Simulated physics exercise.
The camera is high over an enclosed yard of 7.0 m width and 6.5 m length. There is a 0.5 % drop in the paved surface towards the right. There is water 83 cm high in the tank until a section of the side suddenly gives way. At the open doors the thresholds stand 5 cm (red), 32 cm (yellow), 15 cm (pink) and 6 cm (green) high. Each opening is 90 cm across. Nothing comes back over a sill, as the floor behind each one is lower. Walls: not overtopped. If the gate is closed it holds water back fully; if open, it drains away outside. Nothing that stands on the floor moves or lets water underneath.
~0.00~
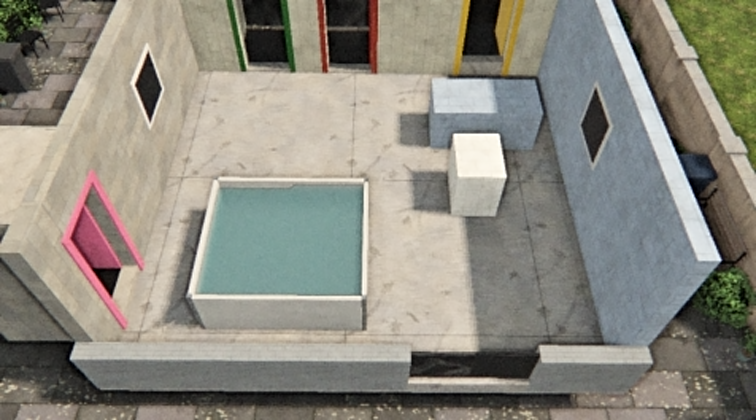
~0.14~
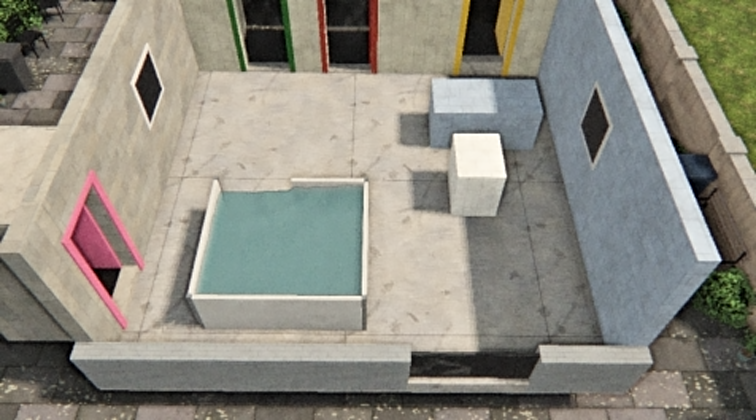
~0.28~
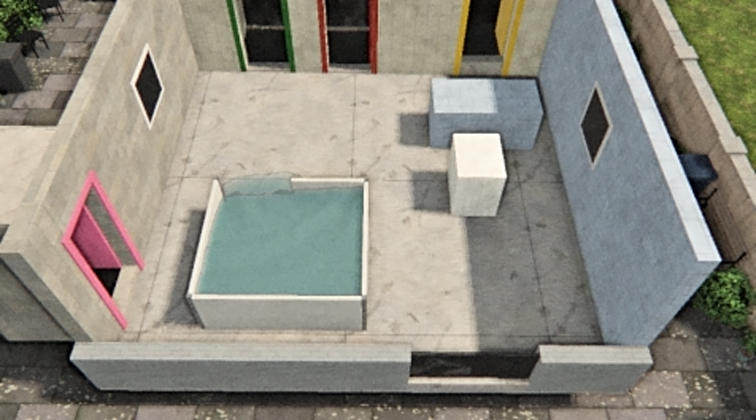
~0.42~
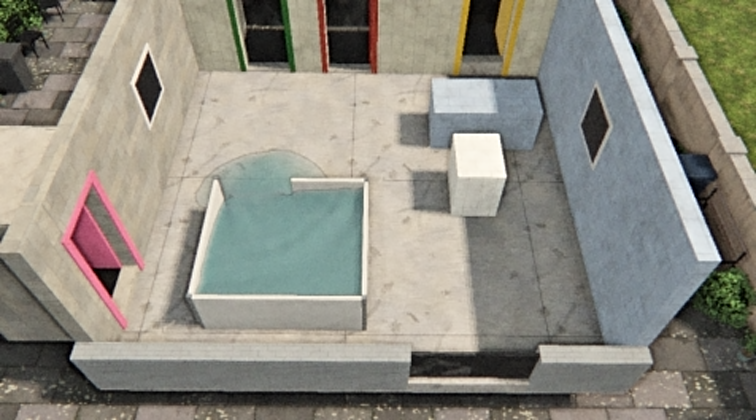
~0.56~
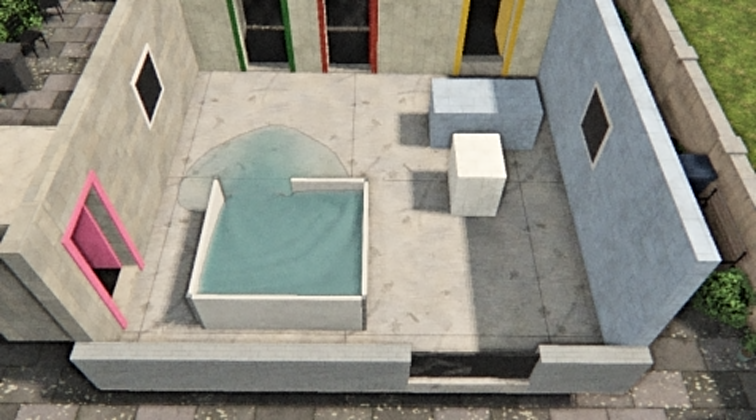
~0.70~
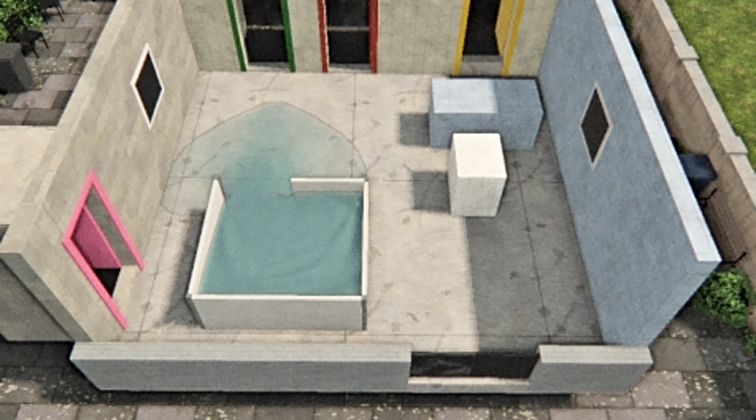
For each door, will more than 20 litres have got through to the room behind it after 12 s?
In order: At the red door the amount will overshoot the limit. At the yellow door the amount will not overshoot the limit. At the pink door the amount will not overshoot the limit. At the green door the amount will overshoot the limit.
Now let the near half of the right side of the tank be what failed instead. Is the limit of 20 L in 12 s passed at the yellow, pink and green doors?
Then: Yellow short of it, pink short of it, green beyond it.
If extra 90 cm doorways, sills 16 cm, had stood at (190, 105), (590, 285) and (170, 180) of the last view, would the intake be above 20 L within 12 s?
More, less, less.
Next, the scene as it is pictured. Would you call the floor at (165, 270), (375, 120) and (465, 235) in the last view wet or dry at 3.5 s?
Soaked, soaked, untouched.
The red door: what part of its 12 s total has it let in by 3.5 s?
About 55 per cent.
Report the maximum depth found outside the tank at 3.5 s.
Roughly 30 cm.
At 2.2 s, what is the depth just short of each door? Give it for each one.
Centimetres: Red 21 / yellow 0 / pink 0 / green 29.
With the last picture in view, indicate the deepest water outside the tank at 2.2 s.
Close to (208, 75).
After 1.4 s water covers 35 % of the floor and is deepest (44 cm) near (256, 205); red door 11 cm at the sill, 2 L in, yellow door not reached, pink door not reached, green door 12 cm at the sill, 39 L in.
After 2.2 s water covers 35 % of the floor and is deepest (52 cm) near (208, 75); red door 21 cm at the sill, 63 L in, yellow door not reached, pink door not reached, green door 29 cm at the sill, 165 L in.
After 3.5 s water covers 45 % of the floor and is deepest (31 cm) near (287, 68); red door 16 cm at the sill, 171 L in, yellow door 7 cm at the sill, 0 L in, pink door 1 cm at the sill, 0 L in, green door 25 cm at the sill, 351 L in.
After 7.0 s water covers 75 % of the floor and is deepest (23 cm) near (512, 80); red door 11 cm at the sill, 255 L in, yellow door 21 cm at the sill, 0 L in, pink door 2 cm at the sill, 0 L in, green door 15 cm at the sill, 601 L in.
After 12.0 s water covers 100 % of the floor and is deepest (14 cm) near (515, 97); red door 11 cm at the sill, 316 L in, yellow door 13 cm at the sill, 0 L in, pink door 5 cm at the sill, 0 L in, green door 7 cm at the sill, 670 L in.
